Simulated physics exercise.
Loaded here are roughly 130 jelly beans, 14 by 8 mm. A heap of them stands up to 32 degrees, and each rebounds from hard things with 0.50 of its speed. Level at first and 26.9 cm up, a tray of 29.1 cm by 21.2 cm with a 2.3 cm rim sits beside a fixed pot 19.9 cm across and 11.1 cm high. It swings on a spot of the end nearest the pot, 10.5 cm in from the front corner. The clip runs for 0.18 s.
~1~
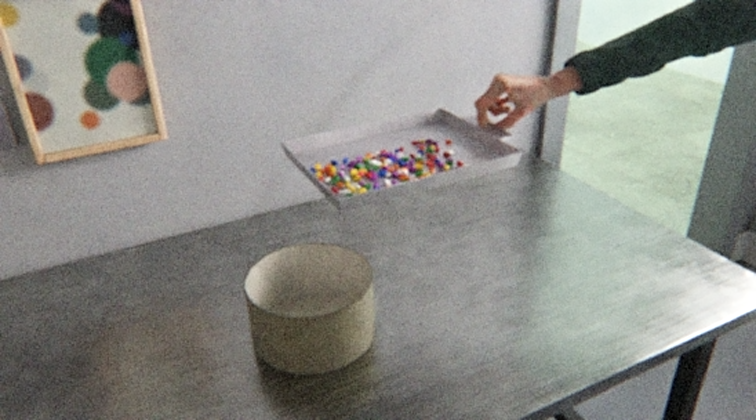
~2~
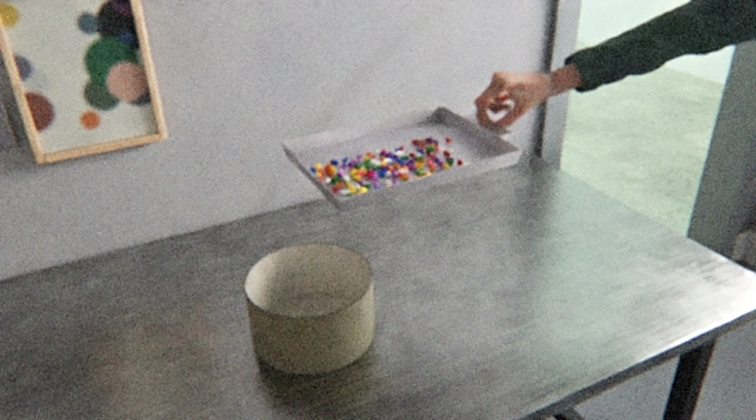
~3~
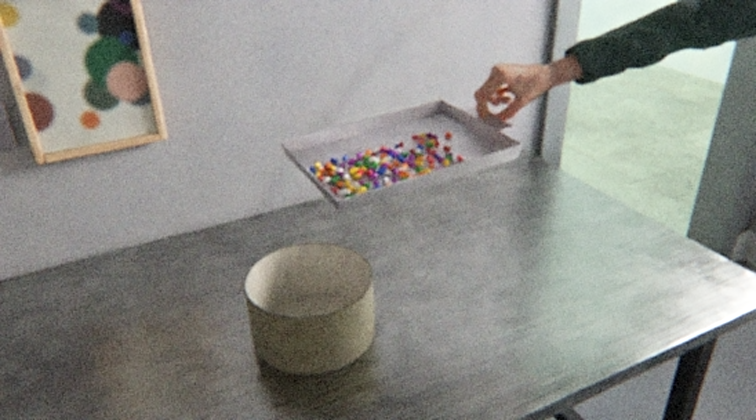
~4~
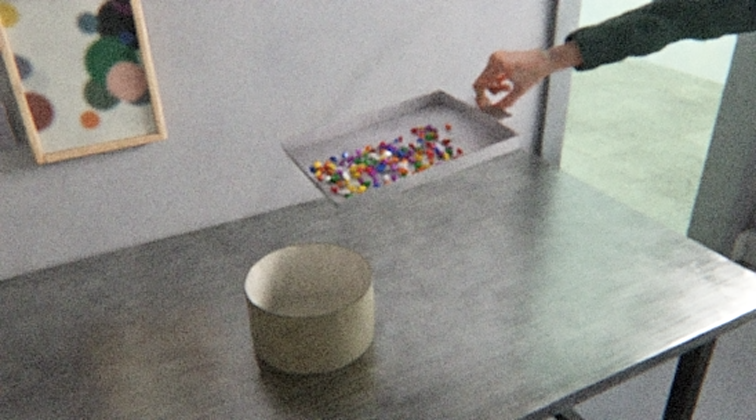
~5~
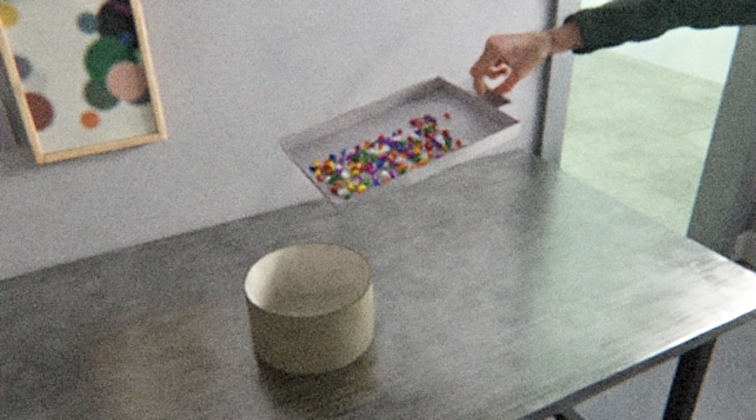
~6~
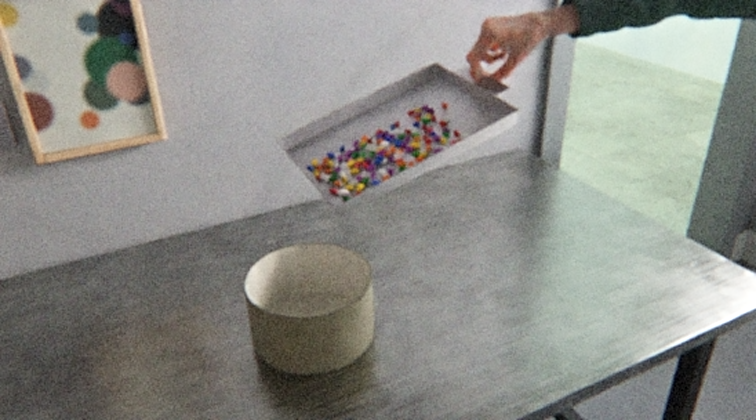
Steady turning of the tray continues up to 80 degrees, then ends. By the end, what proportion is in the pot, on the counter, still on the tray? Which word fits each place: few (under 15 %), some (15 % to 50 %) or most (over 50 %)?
Pot gets some; counter gets some; tray gets some.
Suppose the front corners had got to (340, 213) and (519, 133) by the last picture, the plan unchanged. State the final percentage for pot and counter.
Pot: 50, counter: 40.
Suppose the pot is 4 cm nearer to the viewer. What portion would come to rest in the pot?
Result after the change: About 65 in a hundred.
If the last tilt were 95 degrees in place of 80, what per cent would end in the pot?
55 %.
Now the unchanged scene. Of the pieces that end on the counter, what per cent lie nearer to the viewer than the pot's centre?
About 90 percent of the spill.
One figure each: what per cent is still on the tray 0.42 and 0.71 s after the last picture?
Estimates: 100; 45.
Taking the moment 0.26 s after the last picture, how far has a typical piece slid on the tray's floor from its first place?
Displacement on the tray: Roughly 4 cm.
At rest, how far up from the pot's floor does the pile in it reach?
Roughly 1.0 centimetres.
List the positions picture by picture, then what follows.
The first picture shows tray tilt 0 degrees, front corners at (340, 197) and (518, 151); middle of the pieces at (386, 168); pot at (309, 277).
The second picture shows tray tilt 1 degrees, front corners at (340, 197) and (518, 149); middle of the pieces at (386, 167).
The third picture shows tray tilt 3 degrees, front corners at (340, 198) and (518, 144); middle of the pieces at (386, 165).
The fourth picture shows tray tilt 6 degrees, front corners at (339, 200) and (518, 134), lowest corner left front; middle of the pieces at (385, 161).
The fifth picture shows tray tilt 11 degrees, front corners at (338, 202) and (516, 122), lowest corner left front; middle of the pieces at (384, 157).
The sixth picture shows tray tilt 16 degrees, front corners at (337, 204) and (515, 110), lowest corner left front; middle of the pieces at (383, 152); pot at (309, 277).
Then, 0.26 s after the last picture, tilt 49 degrees; the tray holds 100 %, the pot 0 %.
Then, 0.42 s after the last picture, tilt 69 degrees; the tray holds 100 %, the pot 0 %.
Then, 0.71 s after the last picture, tilt 80 degrees; the tray holds 45 %, the pot 25 %.
In the end, pot 35 %, counter 30 %, tray 35 %.
